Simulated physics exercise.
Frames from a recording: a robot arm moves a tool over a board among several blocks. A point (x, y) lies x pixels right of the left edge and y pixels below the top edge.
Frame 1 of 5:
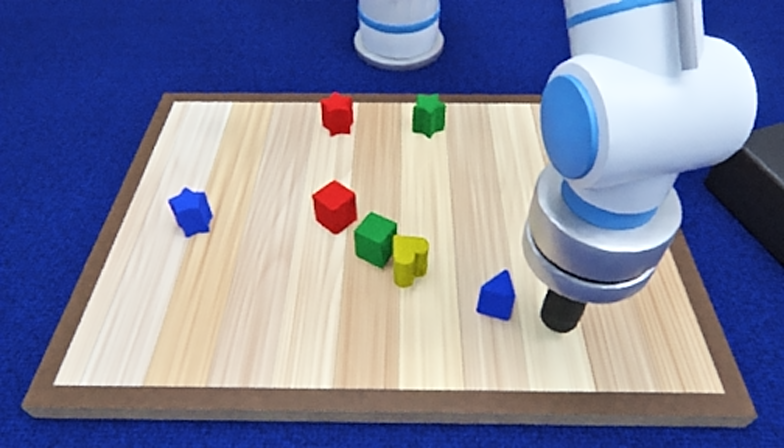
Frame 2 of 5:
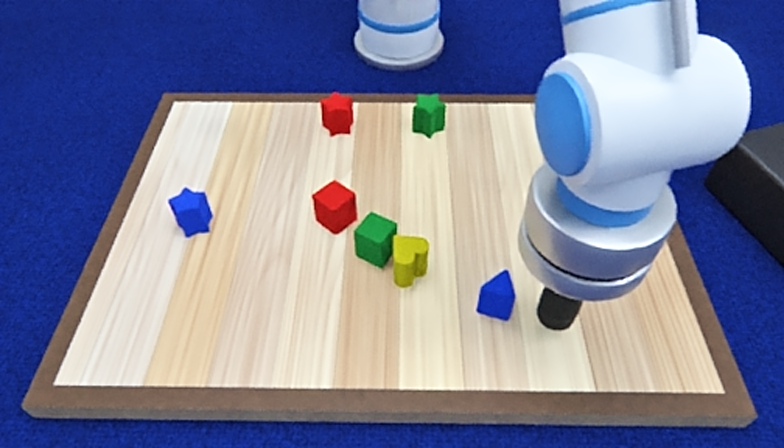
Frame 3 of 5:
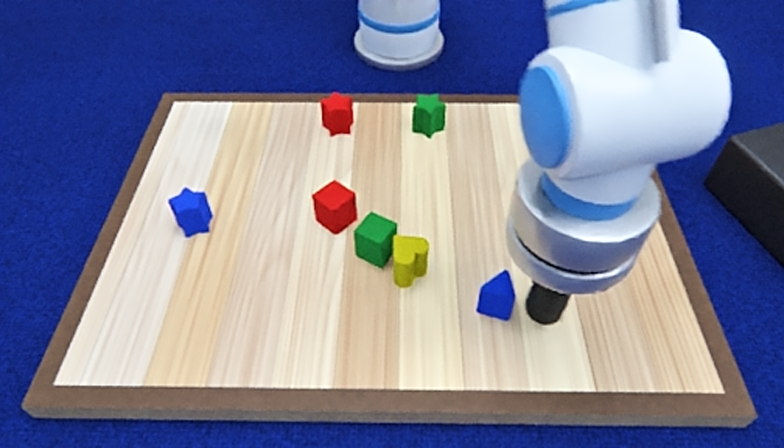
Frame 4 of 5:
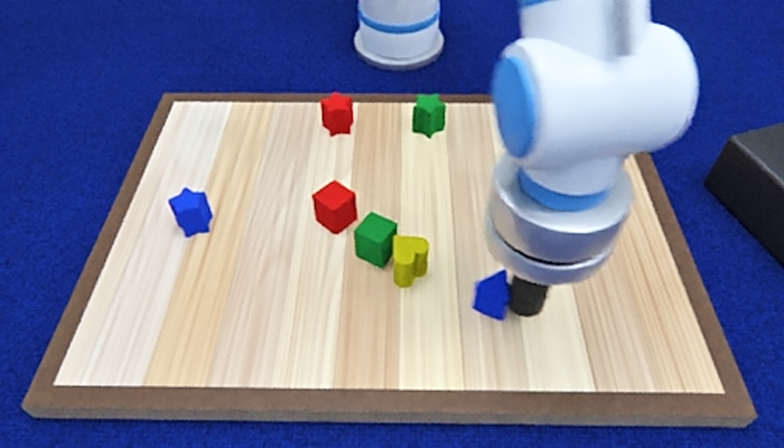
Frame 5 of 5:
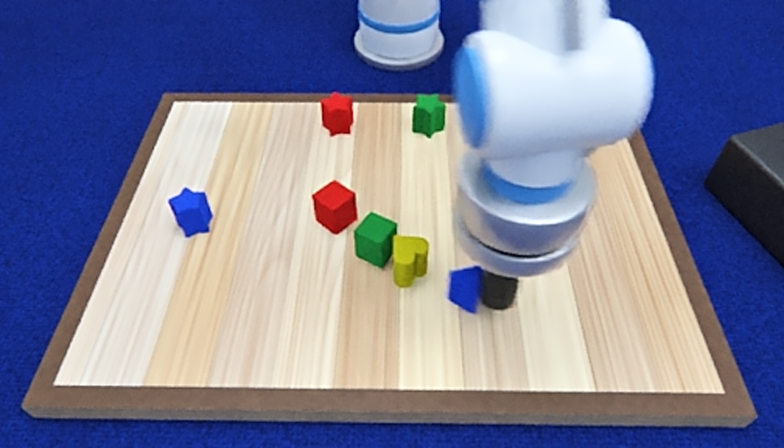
A robot arm moved its dark tool left across a wooden board until it met the blue triangular block, then pushed it left toward the yellow heart while the other blocks stayed still.
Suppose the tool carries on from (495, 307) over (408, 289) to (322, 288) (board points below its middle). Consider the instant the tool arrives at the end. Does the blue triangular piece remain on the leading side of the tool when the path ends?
Yes, I think so.
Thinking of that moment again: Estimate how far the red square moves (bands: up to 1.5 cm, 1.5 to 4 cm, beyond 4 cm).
Range: Under 1.5 cm.
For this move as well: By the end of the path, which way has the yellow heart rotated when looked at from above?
The block turns clockwise.
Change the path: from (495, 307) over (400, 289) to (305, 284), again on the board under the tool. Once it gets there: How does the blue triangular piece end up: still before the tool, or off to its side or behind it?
The tool still has the blue triangular piece in front of it when the path ends.
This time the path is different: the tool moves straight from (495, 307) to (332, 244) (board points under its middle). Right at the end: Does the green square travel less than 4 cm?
Going by the path, no.
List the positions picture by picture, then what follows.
The first frame shows tip of the tool at (559, 318), middles of tops, red square at (334, 194), green square at (376, 227), yellow heart at (409, 248), blue triangular piece at (501, 284).
The second frame shows tool at (555, 316), nothing pushed.
The third frame shows tool at (544, 310), nothing pushed.
The fourth frame shows tool at (525, 302), blue triangular piece at (497, 283).
The fifth frame shows tool at (497, 296), red square at (334, 194), green square at (376, 227), yellow heart at (409, 248), blue triangular piece at (470, 275).
The first path, step by step. One third of the way, tool at (438, 280); yellow heart at (398, 243), turned 25° clockwise; blue triangular piece at (409, 261).
Two thirds of the way, tool at (378, 278); green square at (369, 222); yellow heart at (393, 238), turned 45° clockwise; blue triangular piece at (348, 259).
At the end, tool at (320, 277); red square unmoved; green square at (369, 222); yellow heart at (393, 238), turned 45° clockwise; blue triangular piece at (289, 258).
